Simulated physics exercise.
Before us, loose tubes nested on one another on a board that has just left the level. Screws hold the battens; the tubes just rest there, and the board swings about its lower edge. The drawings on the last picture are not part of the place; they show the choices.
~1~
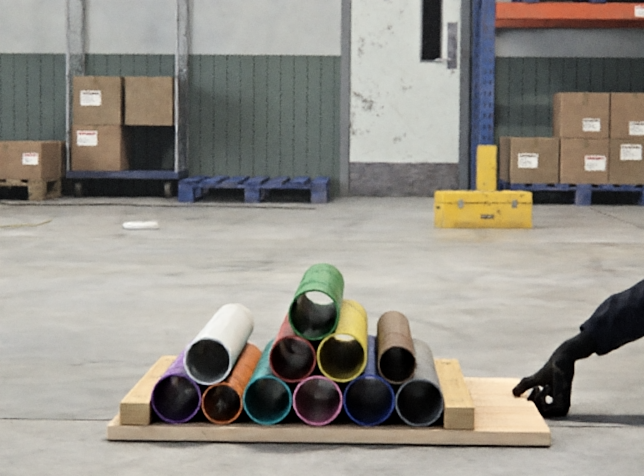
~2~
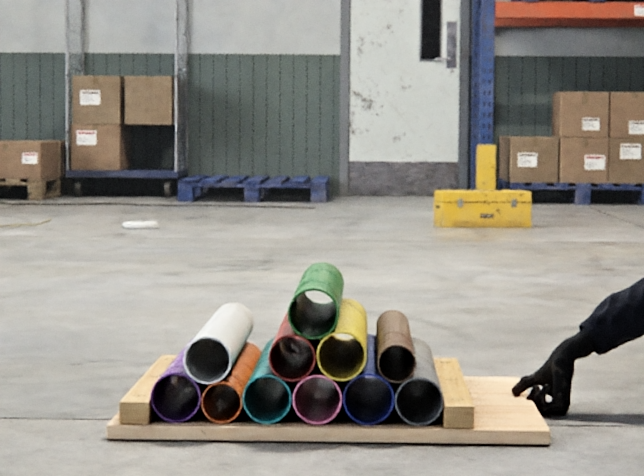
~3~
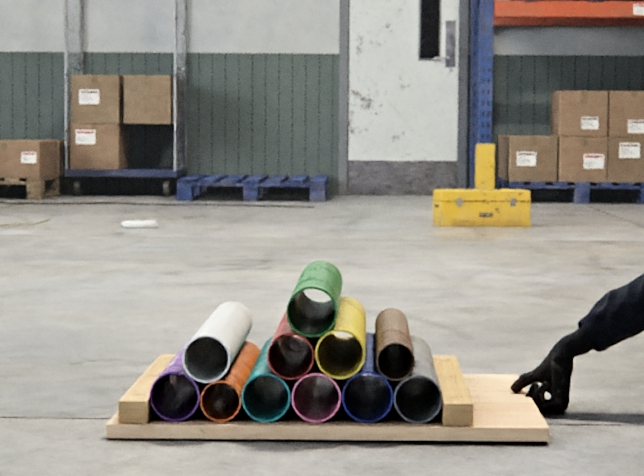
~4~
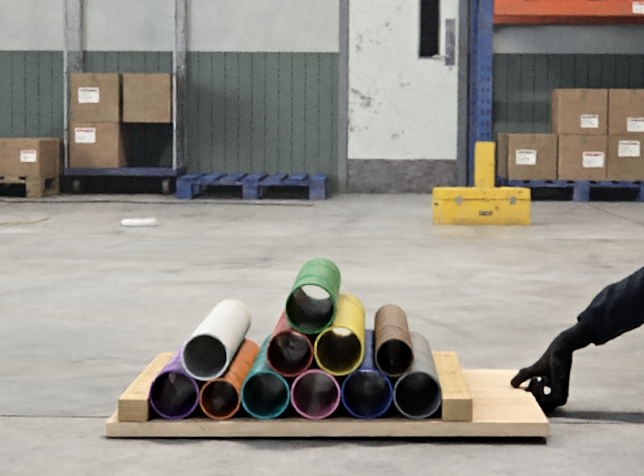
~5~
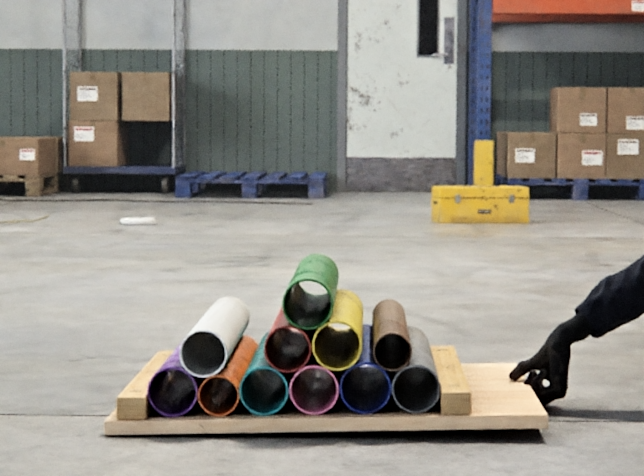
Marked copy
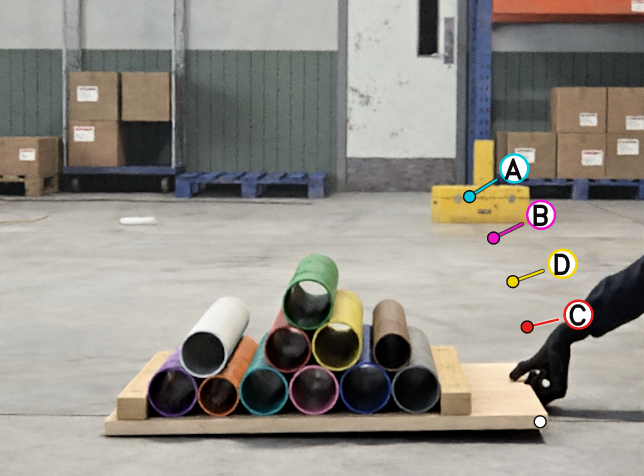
A stack of loose, colourful tubes rests between two wooden battens on a pale board on a concrete warehouse floor, seen from the front at a low height. A green tube tops white, red, yellow and brown ones, above purple, orange, teal, pink, blue and grey, with boxes and a yellow object behind. A dark-gloved hand slightly raises the board's right end, while the view shifts barely.
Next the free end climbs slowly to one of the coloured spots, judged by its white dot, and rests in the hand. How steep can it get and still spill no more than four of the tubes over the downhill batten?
The last mark within the limit is A.
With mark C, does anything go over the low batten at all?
No, at C.
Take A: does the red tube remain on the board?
No.
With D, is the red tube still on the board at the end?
Yes.
On the marked copy, A at (469, 197); B at (493, 238); C at (527, 327); D at (513, 282); the white dot at (540, 422).
Taking A. A third of the way, board at 19°.
Two thirds of the way, board at 33°.
When it is over, board at 33°, four over the low batten (white, red, yellow, green).
As for the rest, B none over the low batten; C none over the low batten; D none over the low batten.
